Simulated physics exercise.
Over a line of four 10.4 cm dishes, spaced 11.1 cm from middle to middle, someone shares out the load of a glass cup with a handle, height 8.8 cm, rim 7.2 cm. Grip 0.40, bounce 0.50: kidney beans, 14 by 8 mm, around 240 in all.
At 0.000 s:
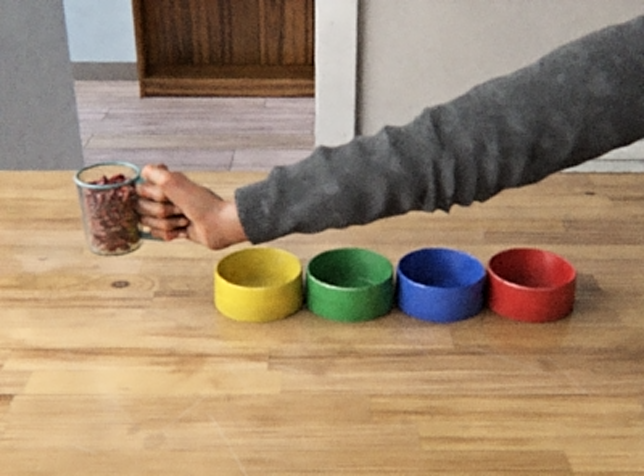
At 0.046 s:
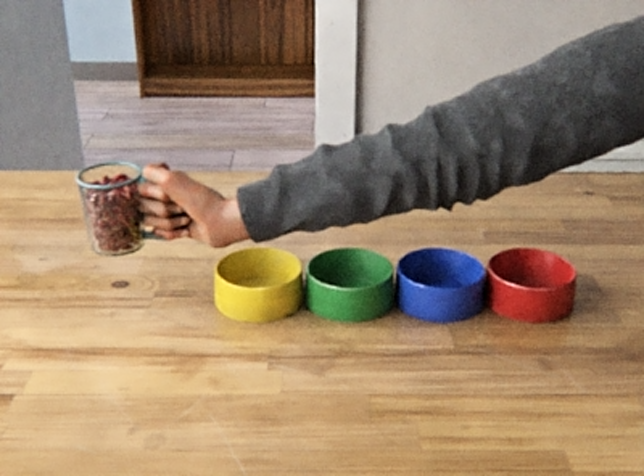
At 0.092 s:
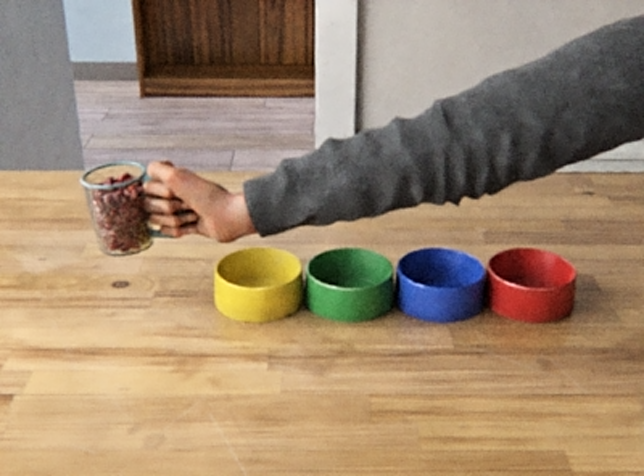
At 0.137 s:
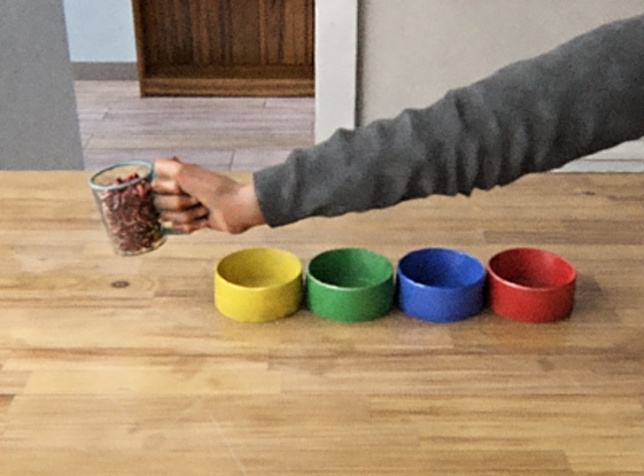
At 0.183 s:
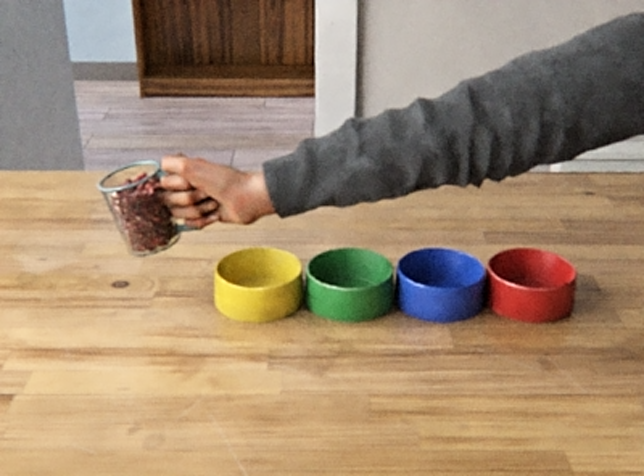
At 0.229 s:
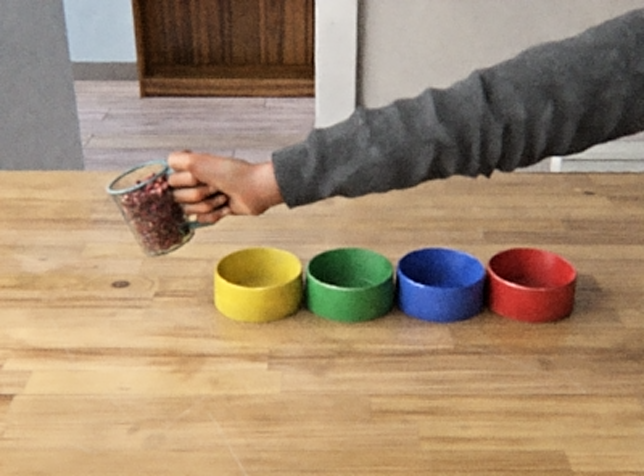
Hand in a grey sleeve moving a glass cup of dark red beans slightly right and tilting it beside four coloured dishes.
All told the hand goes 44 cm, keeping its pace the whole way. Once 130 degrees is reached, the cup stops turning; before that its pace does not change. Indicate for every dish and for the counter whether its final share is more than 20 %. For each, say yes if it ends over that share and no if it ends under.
Red - no, blue - no, green - yes, yellow - no, counter - no.
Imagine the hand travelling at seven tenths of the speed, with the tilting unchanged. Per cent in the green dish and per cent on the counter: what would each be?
Then the green dish gets 0 and the counter 10.
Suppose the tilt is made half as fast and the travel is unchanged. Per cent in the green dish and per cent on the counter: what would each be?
Result - green: 0; counter: 0.
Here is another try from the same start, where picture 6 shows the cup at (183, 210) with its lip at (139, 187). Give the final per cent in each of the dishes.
Per cent kept: Red 0; blue 100; green 0; yellow 0.
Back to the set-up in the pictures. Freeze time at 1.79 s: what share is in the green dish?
80 % so far.
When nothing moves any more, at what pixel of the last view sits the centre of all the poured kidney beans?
In the last view, approximately (349, 287).
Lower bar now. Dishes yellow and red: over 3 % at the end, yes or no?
For yellow, it does, for red, it does not.
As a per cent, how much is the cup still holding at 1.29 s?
Roughly 5 per cent, I'd say.
After 0.86 s, tilt 94 degrees; cup holds 95 %, yellow 5 %.
After 1.29 s, tilt 130 degrees; cup holds 5 %, green 80 %, yellow 10 %.
Then, at 1.79 s, tilt 130 degrees; cup holds 0 %, blue 5 %, green 80 %, yellow 10 %.
At rest (2.1 s), red 0 %, blue 5 %, green 80 %, yellow 10 %, counter 5 %.
